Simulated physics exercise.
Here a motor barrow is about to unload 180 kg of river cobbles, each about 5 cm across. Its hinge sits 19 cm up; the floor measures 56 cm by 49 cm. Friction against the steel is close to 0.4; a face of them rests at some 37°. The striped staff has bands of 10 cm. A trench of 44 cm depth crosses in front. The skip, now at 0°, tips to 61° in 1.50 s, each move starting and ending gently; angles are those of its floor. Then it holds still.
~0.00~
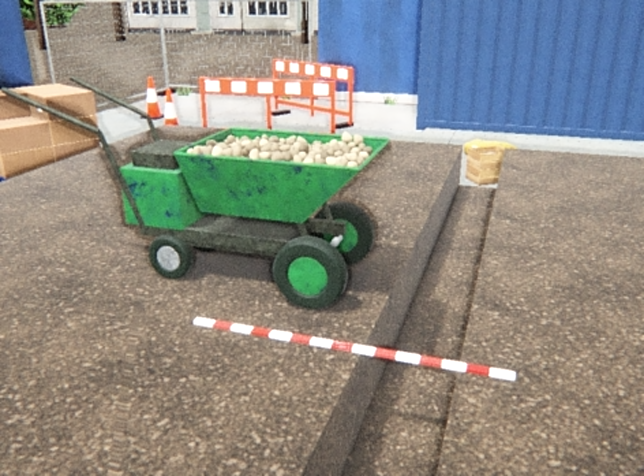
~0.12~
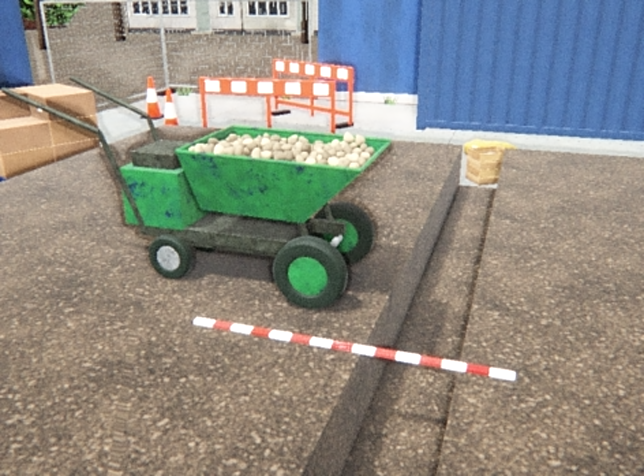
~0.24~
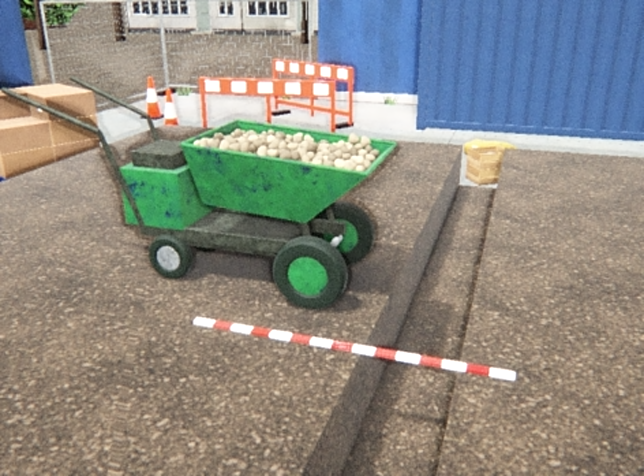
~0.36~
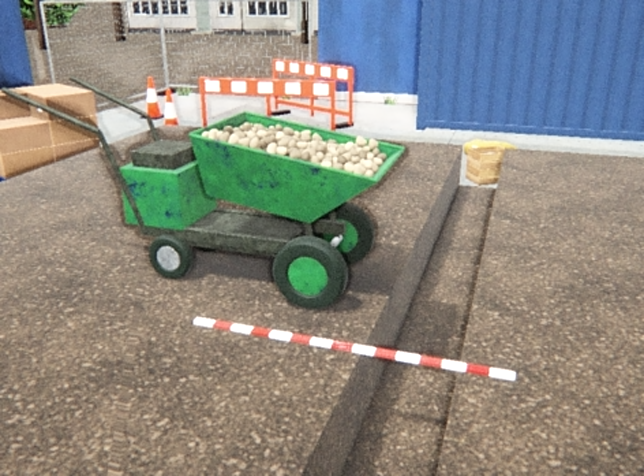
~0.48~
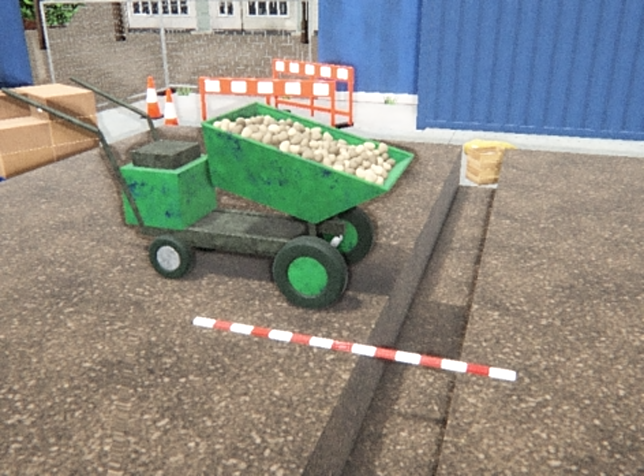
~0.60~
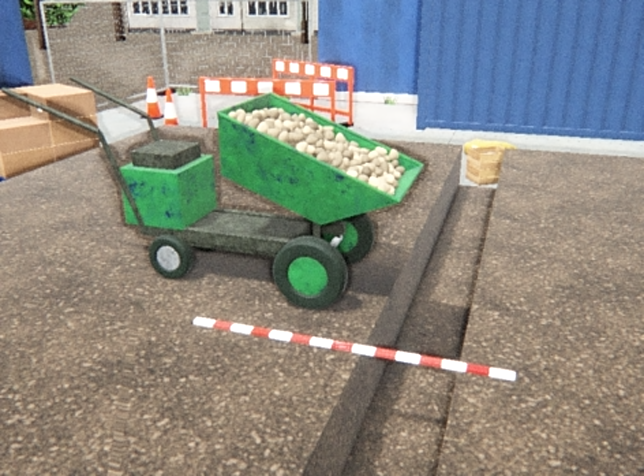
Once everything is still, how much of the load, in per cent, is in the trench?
Some 58 per cent of it.
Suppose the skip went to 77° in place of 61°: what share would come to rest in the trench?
Then about 55 per cent.
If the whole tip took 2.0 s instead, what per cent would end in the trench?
It would be near 60 per cent.
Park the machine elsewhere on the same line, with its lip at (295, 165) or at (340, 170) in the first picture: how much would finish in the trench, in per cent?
About 100 and 80 per cent.
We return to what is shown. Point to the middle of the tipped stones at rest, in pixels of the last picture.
Near (461, 351).
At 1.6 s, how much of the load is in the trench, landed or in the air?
About 15 per cent by then.
After 1.1 s the floor is at 51°; 100 % in the skip; the foremost stones are at (443, 233).
After 1.6 s the floor is at 61°; 66 % in the skip, 13 % in the trench, 21 % past the trench; the foremost stones are at (541, 317).
After 2.0 s the floor is at 61°; 37 % in the skip, 23 % in the trench, 40 % past the trench; the foremost stones are at (634, 330).
After 3.9 s the floor is at 61°; 0 % in the skip, 58 % in the trench, 42 % past the trench; the foremost stones are past the picture's edge.
